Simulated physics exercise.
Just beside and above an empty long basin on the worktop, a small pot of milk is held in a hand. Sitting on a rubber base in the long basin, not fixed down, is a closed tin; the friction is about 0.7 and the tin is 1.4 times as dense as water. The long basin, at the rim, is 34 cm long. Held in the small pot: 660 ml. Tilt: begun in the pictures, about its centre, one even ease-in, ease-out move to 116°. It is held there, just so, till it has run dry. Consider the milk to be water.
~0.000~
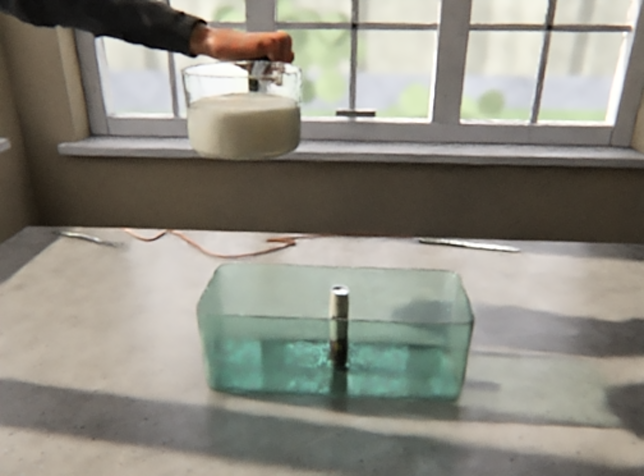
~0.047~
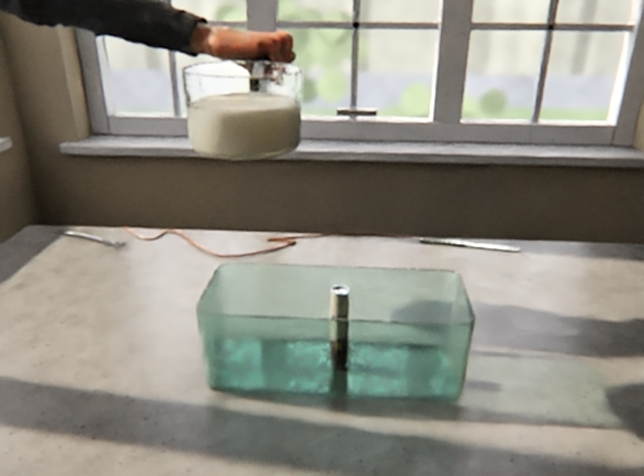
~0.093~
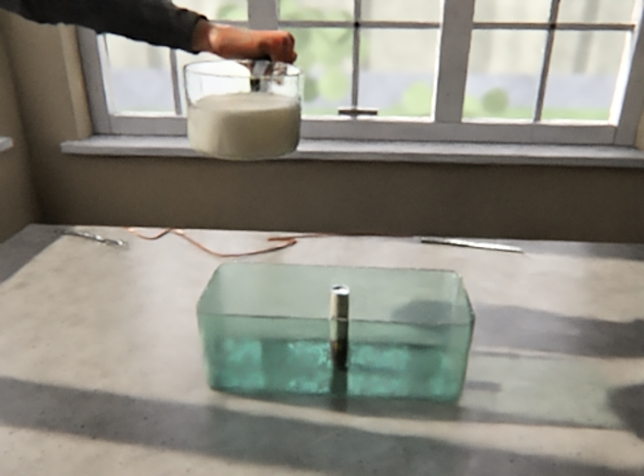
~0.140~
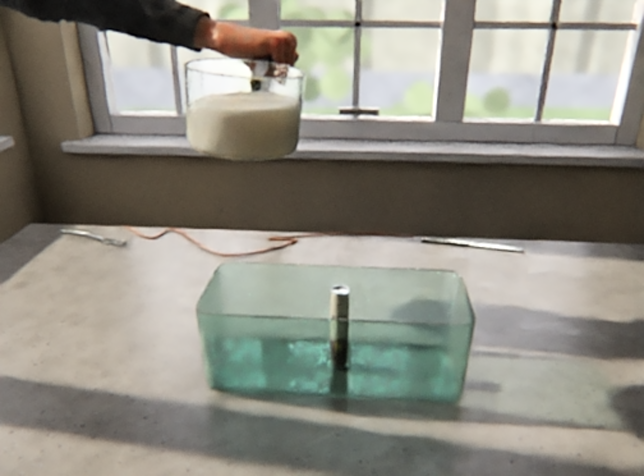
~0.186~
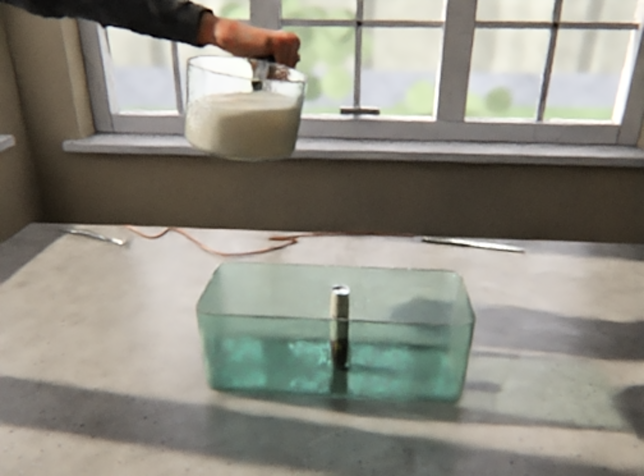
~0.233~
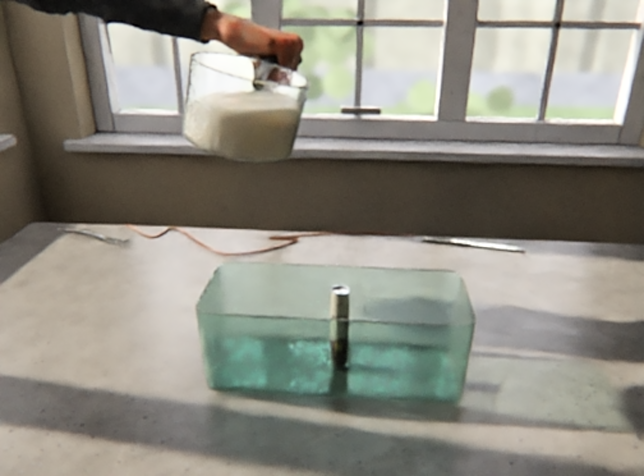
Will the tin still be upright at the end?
No - bet it can't stay vertical.
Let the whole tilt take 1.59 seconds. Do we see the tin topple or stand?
Result: Tin upright.
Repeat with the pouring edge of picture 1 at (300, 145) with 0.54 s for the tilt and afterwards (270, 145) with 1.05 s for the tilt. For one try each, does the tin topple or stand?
Run one: It tumbles. Run two: It does not tip.
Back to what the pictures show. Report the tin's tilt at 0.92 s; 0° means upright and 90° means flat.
About 0 degrees from upright.
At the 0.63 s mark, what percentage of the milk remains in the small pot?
I reckon about 70 in a hundred is still held.
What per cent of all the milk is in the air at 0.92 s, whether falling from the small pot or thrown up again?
Roughly 26 per cent.
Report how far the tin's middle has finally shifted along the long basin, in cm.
Net tin displacement: Roughly 7.5 cm.
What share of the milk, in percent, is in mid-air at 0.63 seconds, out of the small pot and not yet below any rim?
I'd put it at about 30 percent.
By 0.63 s the tilt is 76° and 71 per cent is still to pour; the tin stands where it began.
By 0.92 s the tilt is 112° and 12 per cent is still to pour; the tin stands where it began.
By 1.22 s the tilt is 116° and 0 per cent is still to pour; the tin leans 6°.
By 1.55 s the tilt is 116° and 0 per cent is still to pour; the tin lies on its side.
At rest the tin lies on its side.
